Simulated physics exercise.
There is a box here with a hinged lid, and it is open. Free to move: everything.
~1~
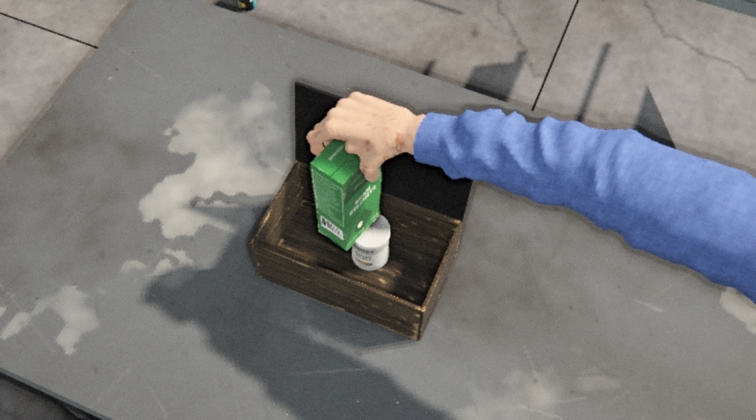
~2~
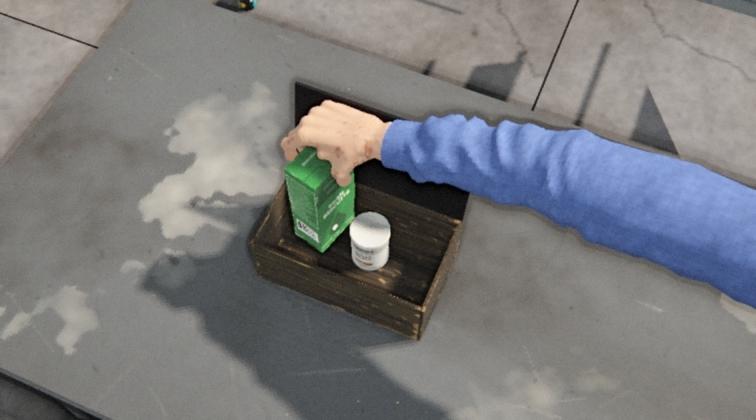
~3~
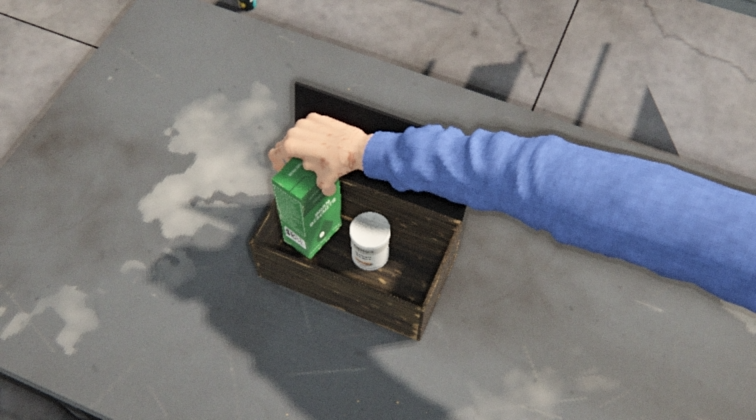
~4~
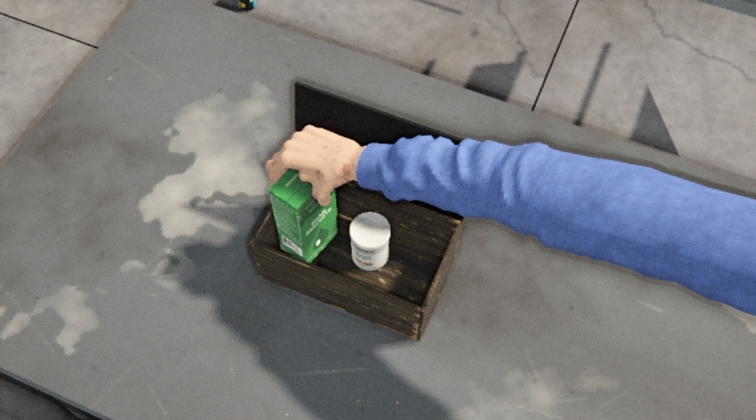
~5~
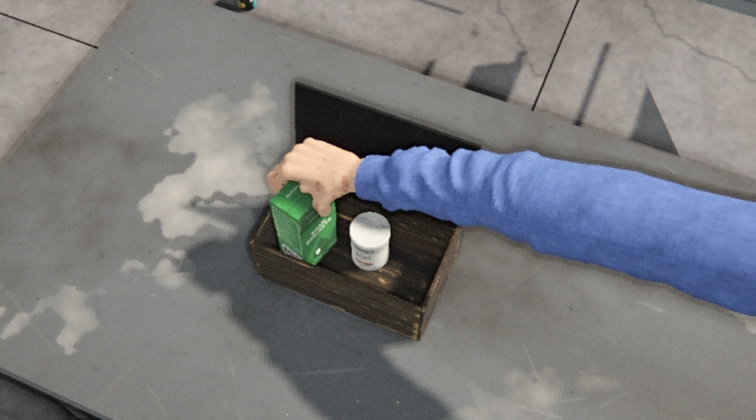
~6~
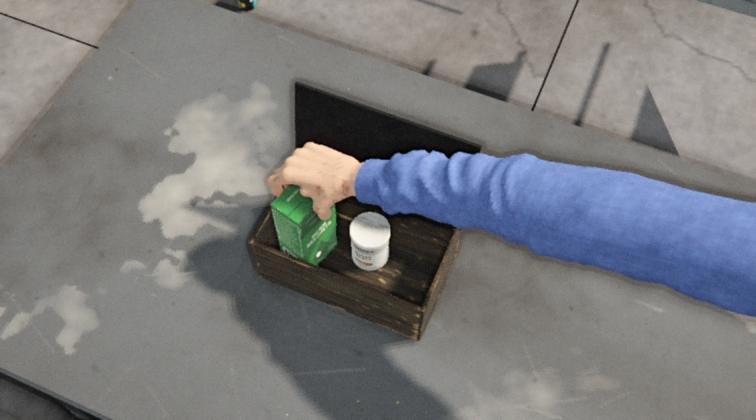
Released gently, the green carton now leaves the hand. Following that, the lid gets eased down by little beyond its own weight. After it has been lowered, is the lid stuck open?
Yes.
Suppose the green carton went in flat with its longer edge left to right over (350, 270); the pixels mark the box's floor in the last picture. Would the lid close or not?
Packed like that, it goes down completely.
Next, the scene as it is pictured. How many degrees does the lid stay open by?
Near 60° up from the rim.
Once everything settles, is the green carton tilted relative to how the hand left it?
In the end, it keeps its orientation.
Then, 1.30 s after the last picture, lid 75° above the rim.
Then, 2.80 s after the last picture, lid 58° above the rim.
At rest, lid 61° above the rim; both in place. Seen from the same camera at the end, green carton near (308, 221).
